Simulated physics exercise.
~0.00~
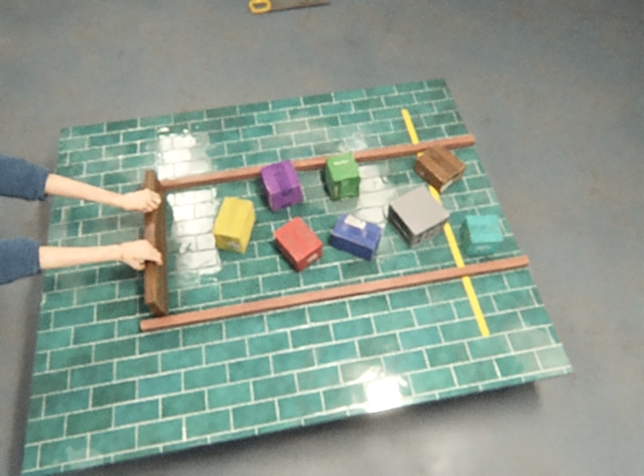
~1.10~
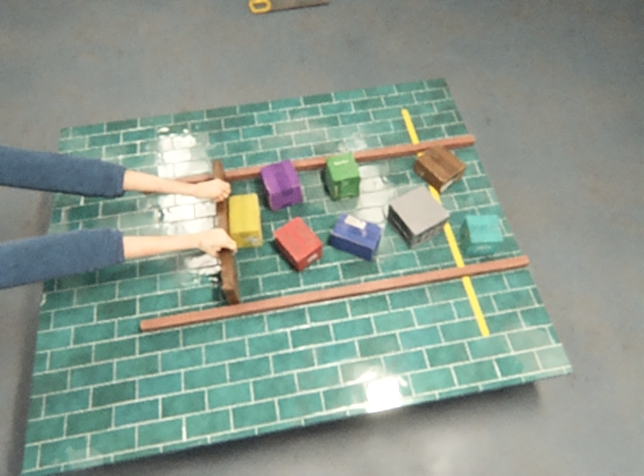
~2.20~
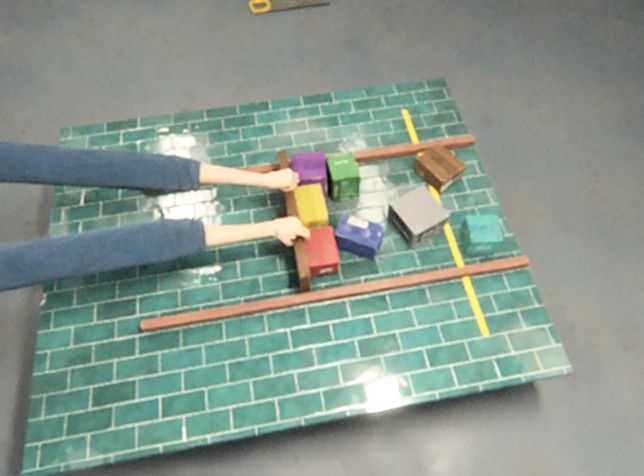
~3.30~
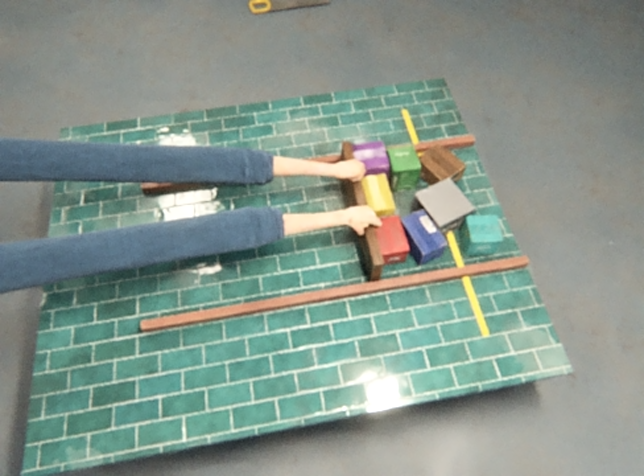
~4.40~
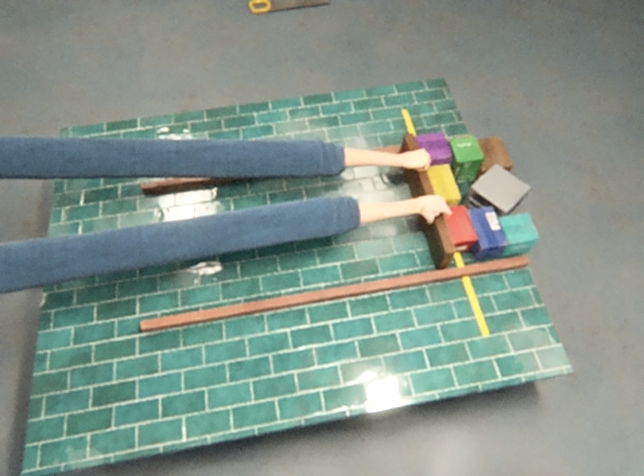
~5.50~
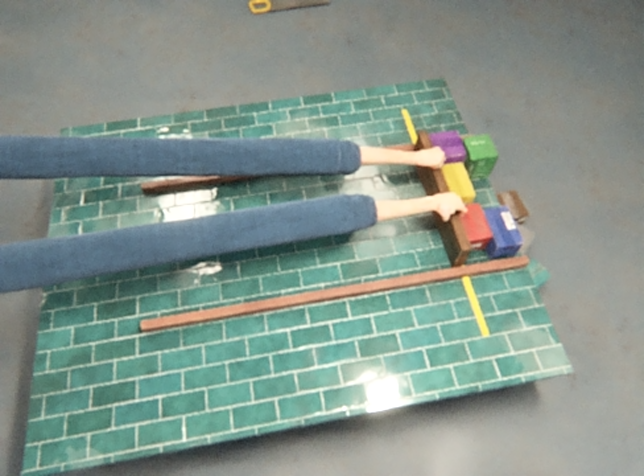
Two hands push a wooden plank right, shoving colored boxes together until several drop off the edge.
